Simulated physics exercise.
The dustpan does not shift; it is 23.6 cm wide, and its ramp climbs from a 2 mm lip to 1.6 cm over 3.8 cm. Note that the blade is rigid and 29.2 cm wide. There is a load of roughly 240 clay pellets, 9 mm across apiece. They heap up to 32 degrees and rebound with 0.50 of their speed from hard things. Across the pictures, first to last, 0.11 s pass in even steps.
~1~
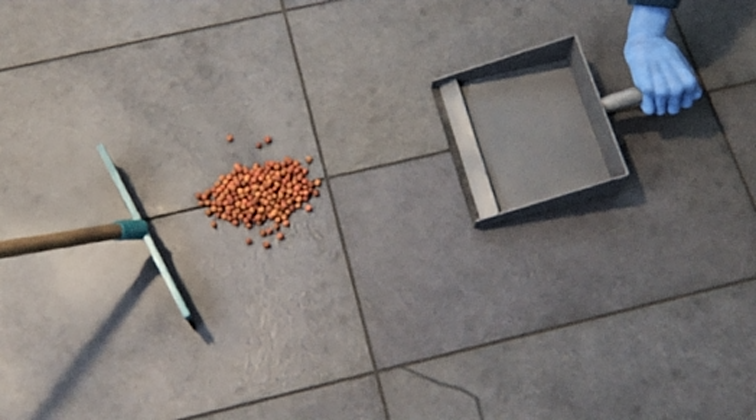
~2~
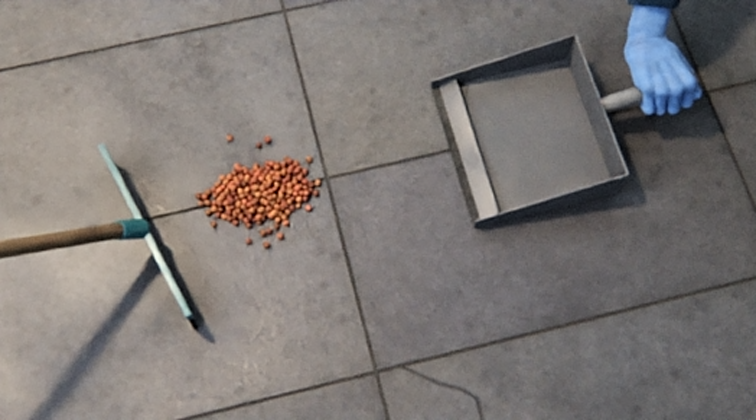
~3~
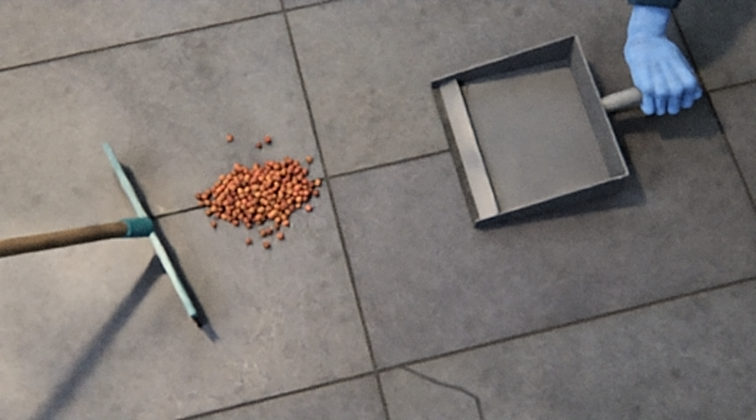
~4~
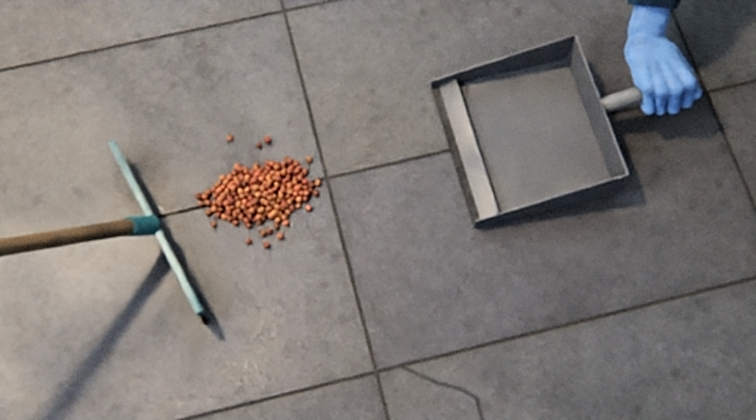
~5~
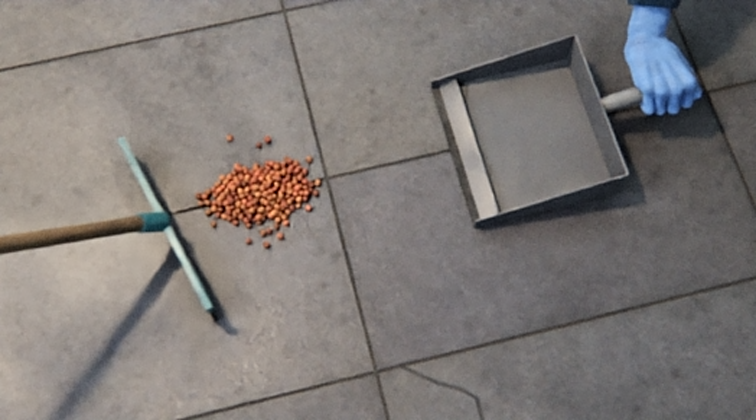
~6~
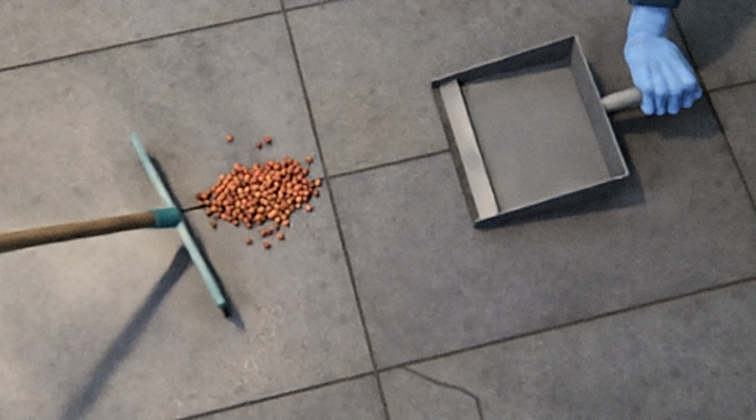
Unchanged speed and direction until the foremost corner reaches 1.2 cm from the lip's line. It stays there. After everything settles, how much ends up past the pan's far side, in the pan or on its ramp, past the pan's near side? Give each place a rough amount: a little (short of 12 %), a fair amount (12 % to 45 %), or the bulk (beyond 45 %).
Past the pan's far side: A fair amount; in the pan or on its ramp: A fair amount; past the pan's near side: A little.
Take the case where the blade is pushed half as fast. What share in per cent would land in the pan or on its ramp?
In that case some 5 per cent.
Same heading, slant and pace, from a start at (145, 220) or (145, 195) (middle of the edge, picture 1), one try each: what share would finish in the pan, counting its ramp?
Close to 25 in a hundred, then close to 30 in a hundred.
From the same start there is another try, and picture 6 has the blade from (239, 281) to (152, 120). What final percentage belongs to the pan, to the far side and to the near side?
Per cent by place - pan 30, far side 50, near side 0.
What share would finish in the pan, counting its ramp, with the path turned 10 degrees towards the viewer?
That gives near 20 in a hundred.
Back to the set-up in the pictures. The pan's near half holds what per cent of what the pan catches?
Close to 30 %.
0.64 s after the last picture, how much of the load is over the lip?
Some 25 in a hundred by that moment.
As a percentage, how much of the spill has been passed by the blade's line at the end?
About 0 per cent.
Then, 0.22 s after the last picture, middle of the blade 23 cm from the lip; 0 % over the lip, far side 0 %, near side 0 %.
Then, 0.37 s after the last picture, middle of the blade 11 cm from the lip; 0 % over the lip, far side 15 %, near side 0 %.
Then, 0.64 s after the last picture, middle of the blade 5 cm from the lip; 25 % over the lip, far side 20 %, near side 0 %.
In the end, far side 20 %, pan 20 %, near side 0 %, in front of the lip or behind the blade 60 %.
